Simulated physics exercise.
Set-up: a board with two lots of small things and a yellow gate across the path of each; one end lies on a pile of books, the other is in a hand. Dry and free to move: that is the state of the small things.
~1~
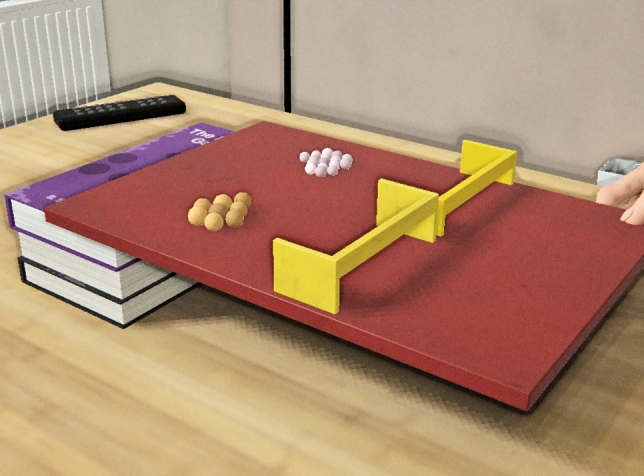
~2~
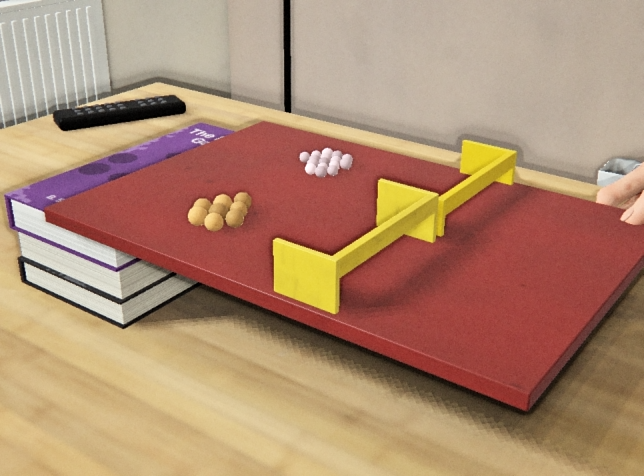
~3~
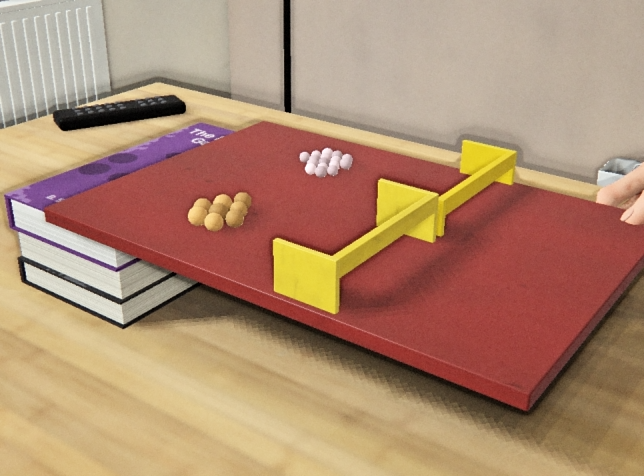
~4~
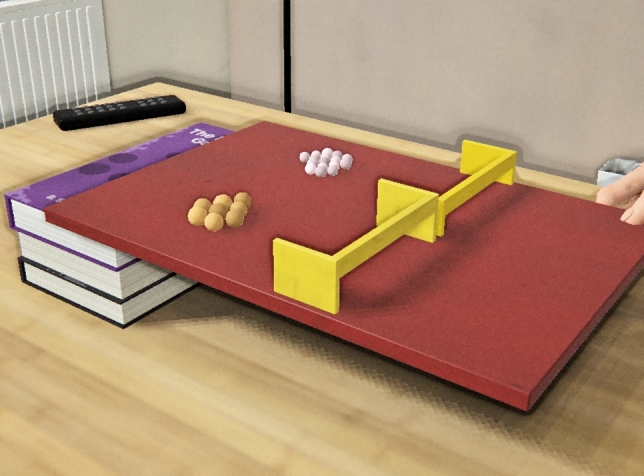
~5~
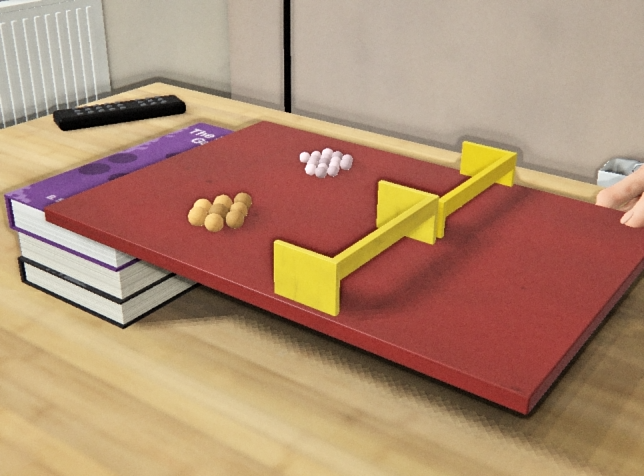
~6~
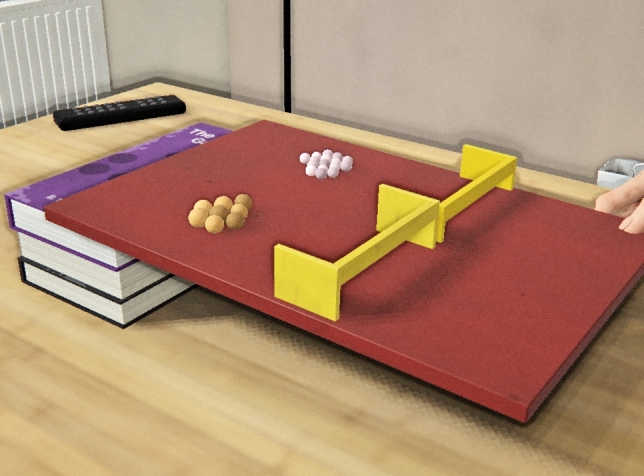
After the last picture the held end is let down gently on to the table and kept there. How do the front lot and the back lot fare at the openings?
As I see it, the front lot escapes; the back lot escapes.
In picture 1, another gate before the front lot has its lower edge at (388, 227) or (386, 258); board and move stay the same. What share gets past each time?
About 100 %, then 0 %.
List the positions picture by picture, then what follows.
The first frame shows held end of the board at (519, 387), level; book pile at (165, 186), about a quarter as high as the board is long; front lot at (219, 213), a few round wooden beads; back lot at (324, 163), a few sugar pearls; front gate at (387, 233), its slot higher than a piece; back gate at (479, 182), its slot higher than a piece.
The second frame shows held end of the board at (519, 387), level; back lot at (324, 163).
The third frame shows held end of the board at (519, 387), level; front lot at (219, 213).
The fourth frame shows held end of the board at (519, 387), level; back lot at (324, 163).
The fifth frame shows held end of the board at (518, 391), level; front lot at (219, 213).
The sixth frame shows held end of the board at (517, 399), down by 1°; book pile at (165, 186); front lot at (219, 215), not moving; back lot at (325, 164), not moving; front gate at (388, 240); back gate at (479, 188).
Then, 0.32 s after the last picture, board sloping at 8°; front lot on its way down; back lot on its way down.
Then, 0.67 s after the last picture, board sloping at 14°; front lot has reached its gate; back lot has reached its gate.
Then, 1.07 s after the last picture, board resting at 15°; front lot all past its gate; back lot all past its gate.
At rest, board resting at 15°; front lot all past its gate; back lot all past its gate.
